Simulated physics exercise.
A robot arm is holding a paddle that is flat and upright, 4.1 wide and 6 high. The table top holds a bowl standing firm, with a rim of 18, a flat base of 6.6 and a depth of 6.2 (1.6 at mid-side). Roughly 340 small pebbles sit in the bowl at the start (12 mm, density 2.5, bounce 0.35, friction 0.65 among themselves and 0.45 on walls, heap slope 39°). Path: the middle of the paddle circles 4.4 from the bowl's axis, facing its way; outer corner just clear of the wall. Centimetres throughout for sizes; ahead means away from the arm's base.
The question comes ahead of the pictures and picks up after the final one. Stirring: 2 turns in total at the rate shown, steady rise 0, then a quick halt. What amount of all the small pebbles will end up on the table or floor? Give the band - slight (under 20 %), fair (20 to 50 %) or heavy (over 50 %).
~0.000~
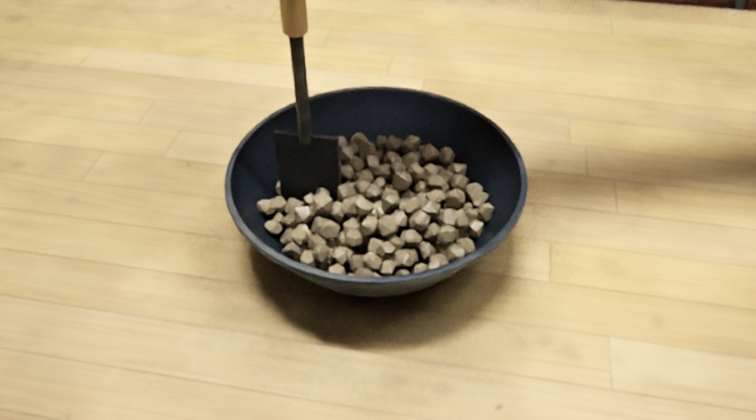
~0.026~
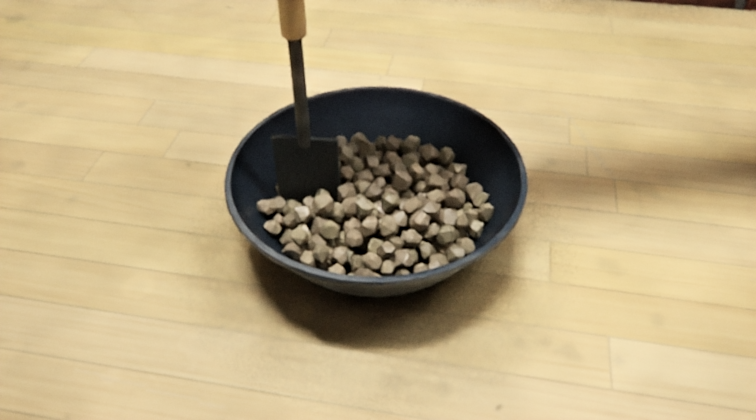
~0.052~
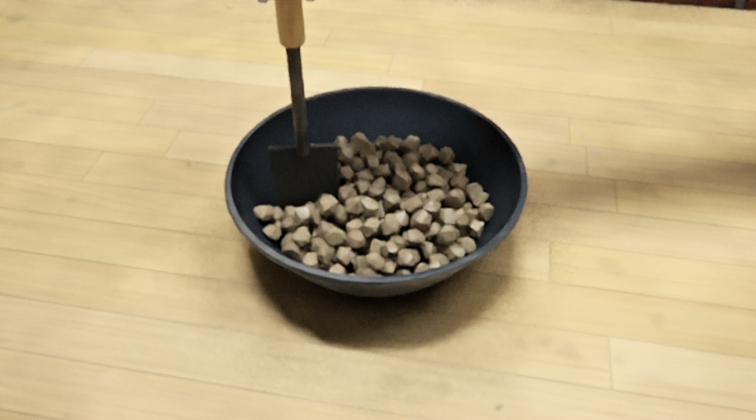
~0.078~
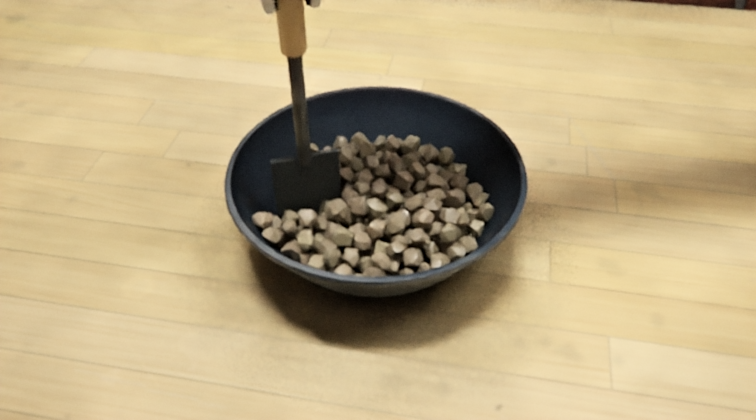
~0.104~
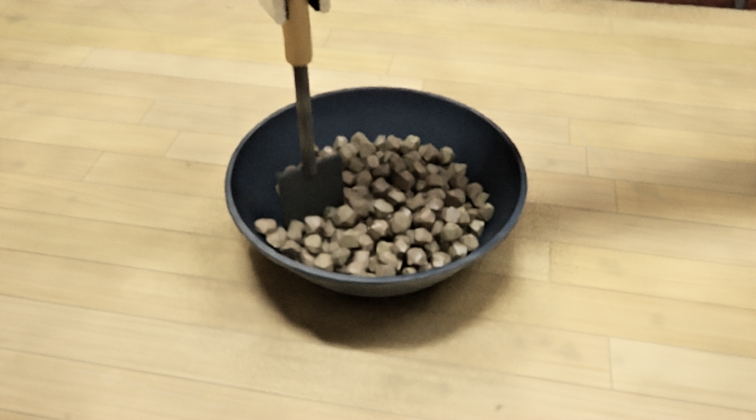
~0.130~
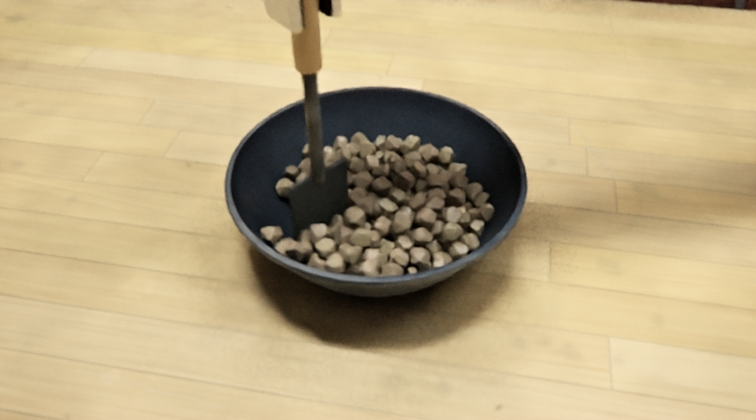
Band: Fair.
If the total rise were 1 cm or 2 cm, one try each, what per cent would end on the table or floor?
30 % and 20 %.
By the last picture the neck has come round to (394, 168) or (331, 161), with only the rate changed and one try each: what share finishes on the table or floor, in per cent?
About 65 and 40 %.
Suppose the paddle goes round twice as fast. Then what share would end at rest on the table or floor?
Estimated share: About 60 per cent.
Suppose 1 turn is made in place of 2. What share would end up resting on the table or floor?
20 %.
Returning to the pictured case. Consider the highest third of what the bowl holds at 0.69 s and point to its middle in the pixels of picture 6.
Roughly pixel (293, 146).
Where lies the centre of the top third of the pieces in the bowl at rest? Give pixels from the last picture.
In the final view it lies around (300, 224).
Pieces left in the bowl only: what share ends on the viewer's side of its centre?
I'd put it at roughly 70 per cent.
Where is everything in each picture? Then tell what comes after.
The first frame shows the paddle neck at (304, 114), 0° round; upper third of the load around (379, 200), from x 270 to 485, top at y 140; 337 in the bowl.
The second frame shows the paddle neck at (302, 117), 4° round; upper third of the load around (379, 200), from x 270 to 485, top at y 140.
The third frame shows the paddle neck at (301, 126), 15° round; upper third of the load around (377, 202), from x 265 to 485, top at y 140.
The fourth frame shows the paddle neck at (302, 135), 27° round; upper third of the load around (376, 208), from x 265 to 485, top at y 140.
The fifth frame shows the paddle neck at (307, 144), 39° round; upper third of the load around (374, 211), from x 265 to 485, top at y 140.
The sixth frame shows the paddle neck at (316, 153), 51° round; upper third of the load around (377, 215), from x 275 to 485, top at y 140; 337 in the bowl.
After 0.69 s, 315° round, highest piece 9 above the table; 281 in the bowl, 47 on the table or floor, 9 in flight or on the tool.
After 1.26 s, 219° round, highest piece 9 above the table; 235 in the bowl, 96 on the table or floor, 6 in flight or on the tool.
After 1.74 s, 0° round, highest piece 7 above the table; 209 in the bowl, 127 on the table or floor, 1 in flight or on the tool.
After 2.44 s, 0° round, highest piece 7 above the table; 209 in the bowl, 128 on the table or floor.
In the end, 209 in the bowl, 128 on the table or floor. That is 38 % on the table or floor.
